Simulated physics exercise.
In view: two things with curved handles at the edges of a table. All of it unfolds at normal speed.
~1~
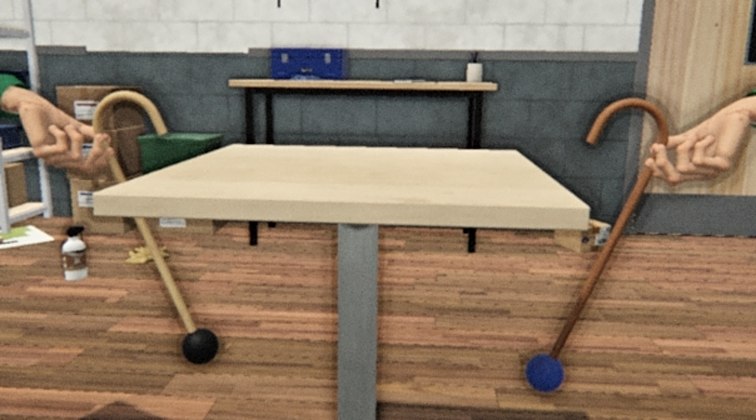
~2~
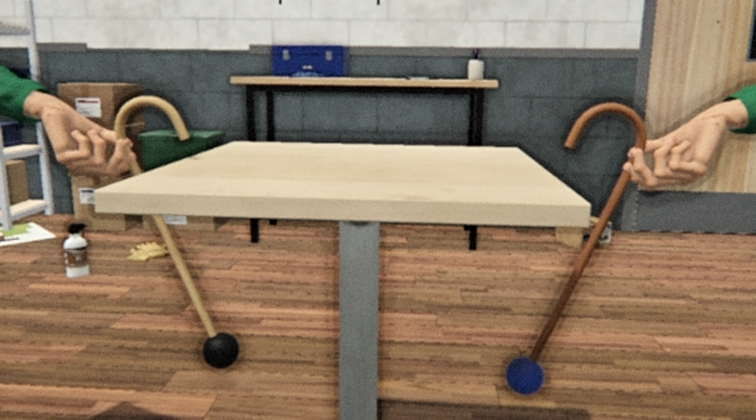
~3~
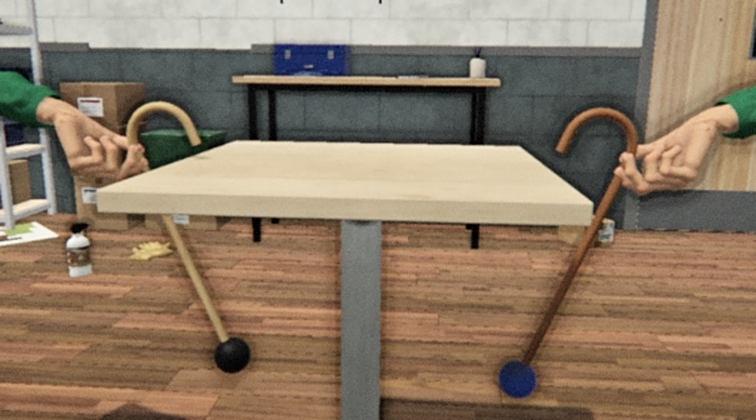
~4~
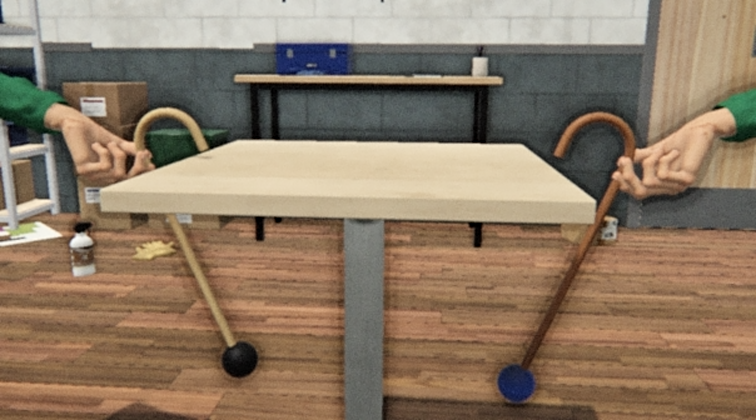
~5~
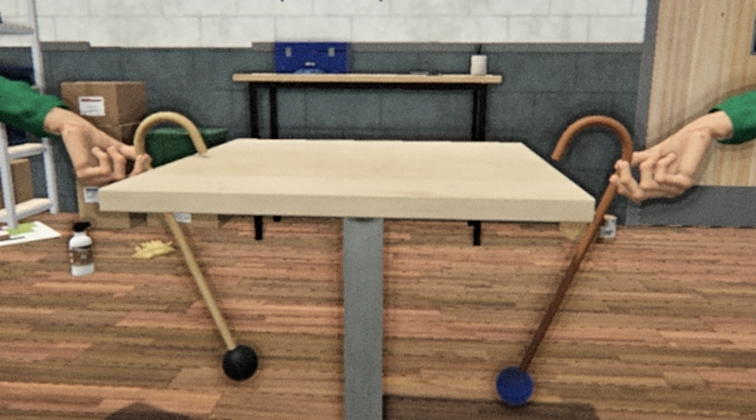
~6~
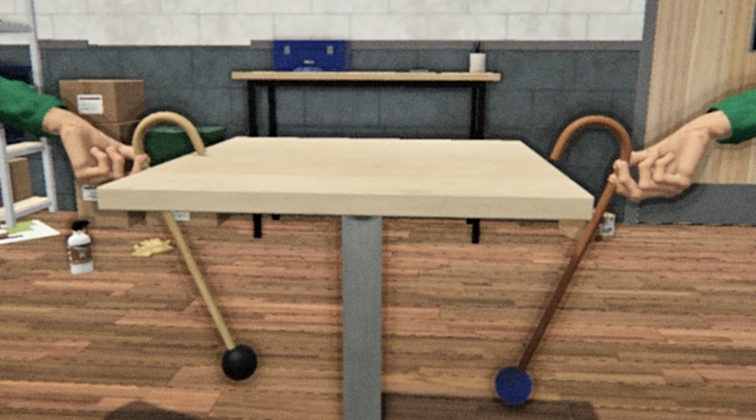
Two hands moving curved-handled sticks with black and blue ball ends inward to opposite edges of a pale table, still gripping them.
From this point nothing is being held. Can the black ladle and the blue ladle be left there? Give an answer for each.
In the end the black ladle remains in place, the blue ladle drops past the edge.
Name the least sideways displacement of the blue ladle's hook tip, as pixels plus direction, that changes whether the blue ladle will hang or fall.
Shift: 8 px, leftward.
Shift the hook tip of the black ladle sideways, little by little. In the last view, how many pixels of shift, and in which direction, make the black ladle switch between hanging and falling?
About 20 pixels, leftward.
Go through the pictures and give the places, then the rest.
In the first picture, still on the way; black ladle (169, 231); blue ladle (581, 249); table (359, 175).
In the second picture, still on the way; blue ladle (561, 253); table (360, 173).
In the third picture, still on the way; black ladle (202, 240); table (362, 172).
In the fourth picture, still on the way; blue ladle (550, 262); table (364, 170).
In the fifth picture, still on the way; black ladle (210, 249); table (363, 169).
In the sixth picture, in place, still held; black ladle (209, 249); blue ladle (547, 264); table (362, 167).
Then, 0.32 s on from there, black ladle at rest near (208, 250); blue ladle at the bottom.
Then, 0.48 s on from there, black ladle at rest near (207, 250); blue ladle on its way down.
In the end, the black ladle stays hooked on the edge, near (208, 250); the blue ladle falls to the floor.
